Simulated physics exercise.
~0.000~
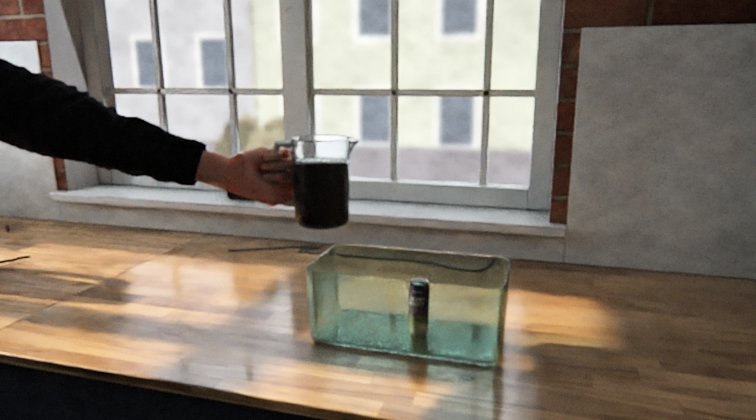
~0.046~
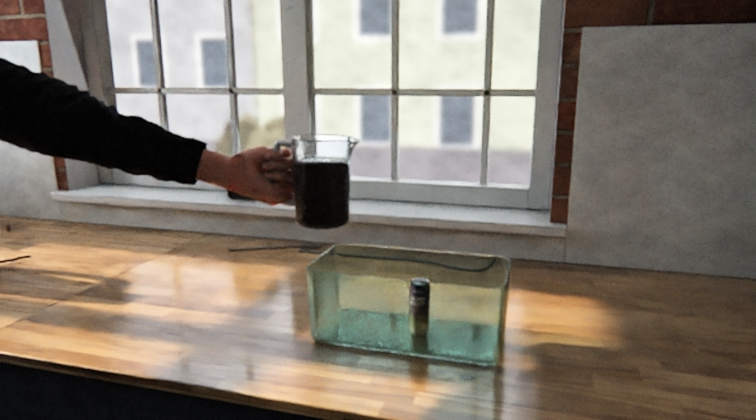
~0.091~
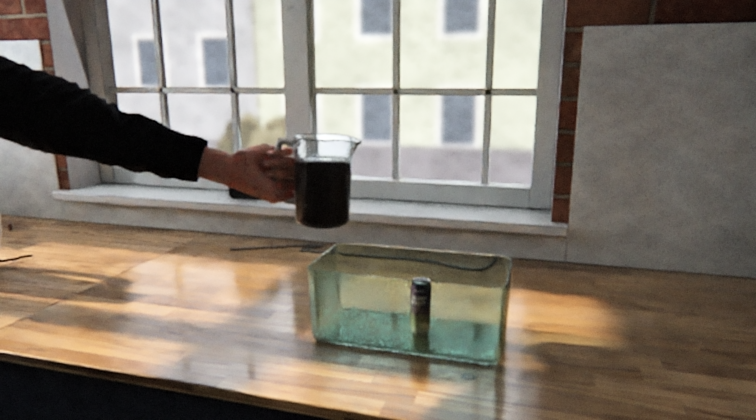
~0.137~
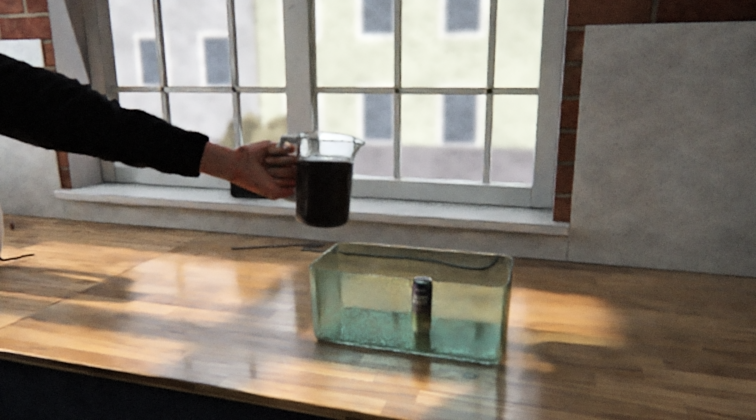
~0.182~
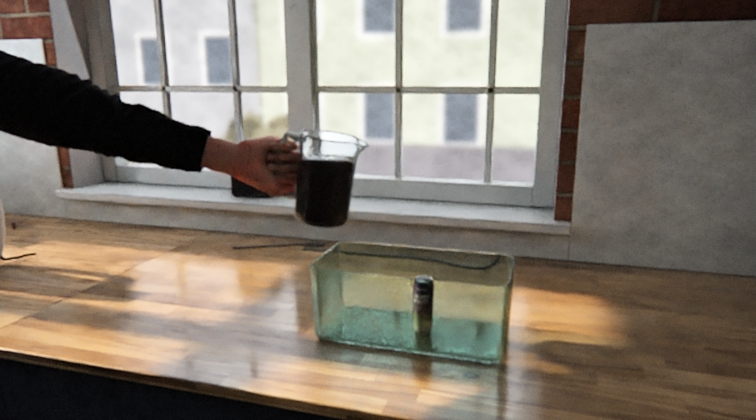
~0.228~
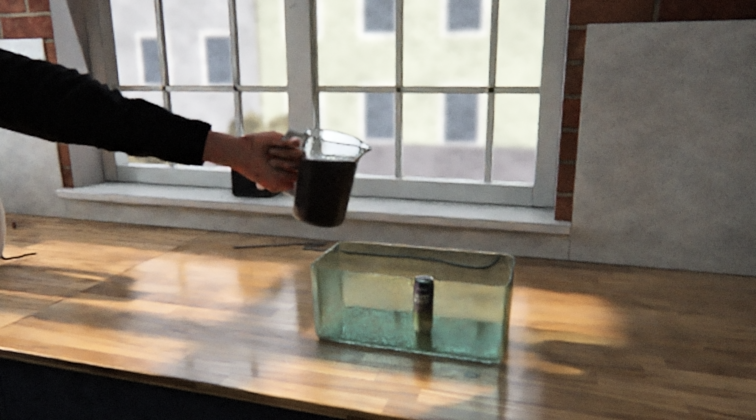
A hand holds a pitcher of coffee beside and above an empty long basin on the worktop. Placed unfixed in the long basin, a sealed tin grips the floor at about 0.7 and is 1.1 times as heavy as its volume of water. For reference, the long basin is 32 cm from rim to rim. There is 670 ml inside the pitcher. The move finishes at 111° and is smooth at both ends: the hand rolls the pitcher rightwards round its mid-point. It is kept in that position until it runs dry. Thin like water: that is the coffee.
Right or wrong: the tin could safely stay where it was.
Wrong, it goes over.
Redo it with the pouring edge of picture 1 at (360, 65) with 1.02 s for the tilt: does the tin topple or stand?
Result: Tin upright.
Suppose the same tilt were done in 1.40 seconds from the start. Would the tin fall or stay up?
Then it topples.
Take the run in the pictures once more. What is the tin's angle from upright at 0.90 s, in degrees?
I'd put it at close to 0 degrees off upright.
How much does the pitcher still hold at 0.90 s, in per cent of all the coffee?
Around 34 in a hundred is still there.
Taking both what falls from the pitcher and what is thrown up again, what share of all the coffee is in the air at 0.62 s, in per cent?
10 %.
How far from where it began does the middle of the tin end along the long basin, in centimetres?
It finishes around 9.0 cm from where it began.
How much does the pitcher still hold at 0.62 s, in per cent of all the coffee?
Some 90 per cent.
After 0.62 s the tilt is 73° and 89 per cent is still to pour; the tin stands where it began.
After 0.90 s the tilt is 107° and 33 per cent is still to pour; the tin stands 2 cm from where it began.
After 1.20 s the tilt is 111° and 2 per cent is still to pour; the tin leans 56°.
After 1.52 s the tilt is 111° and 0 per cent is still to pour; the tin lies on its side.
In the end the tin lies on its side.
